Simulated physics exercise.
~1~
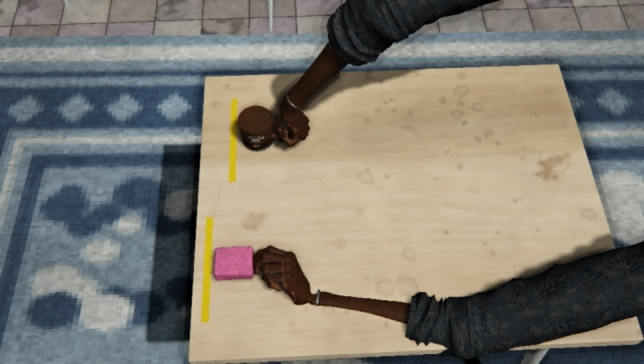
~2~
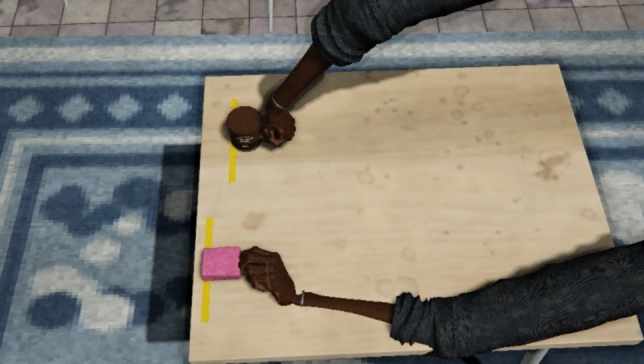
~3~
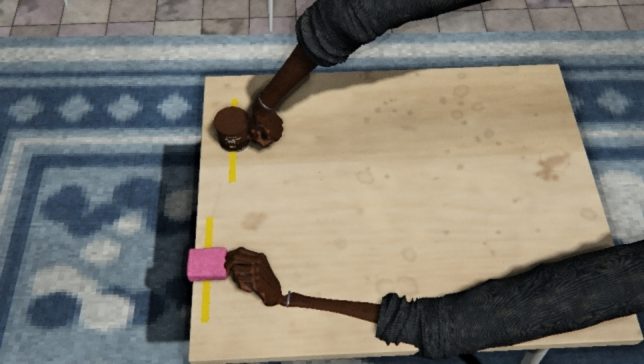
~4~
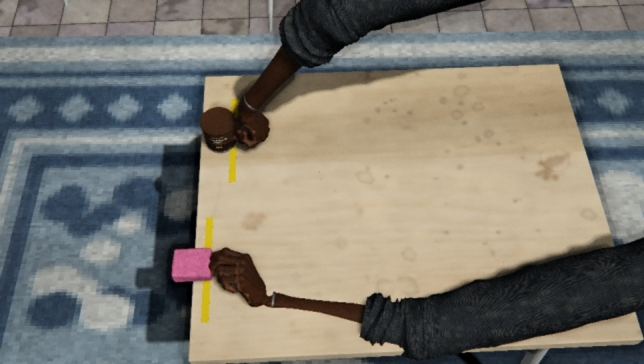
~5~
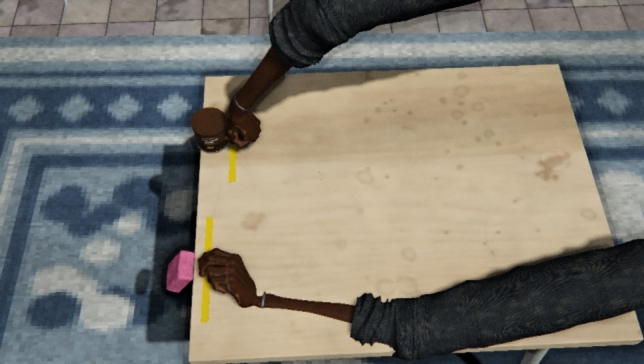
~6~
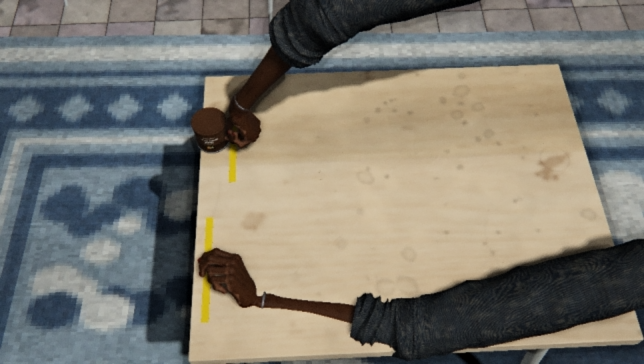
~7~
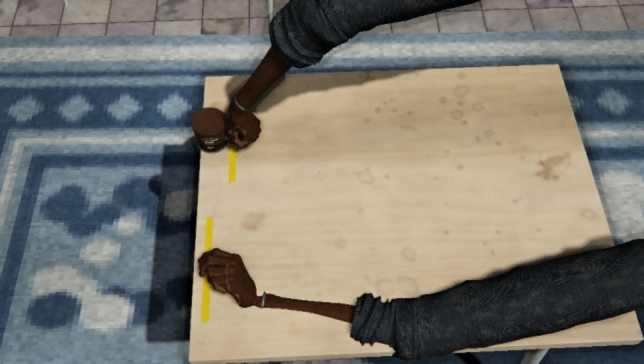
On a wooden table above a blue patterned rug, two hands pushed a pink sponge and a brown tin left toward the edge past strips of yellow tape; the sponge tipped over and dropped out of sight, while the tin stayed on the table.
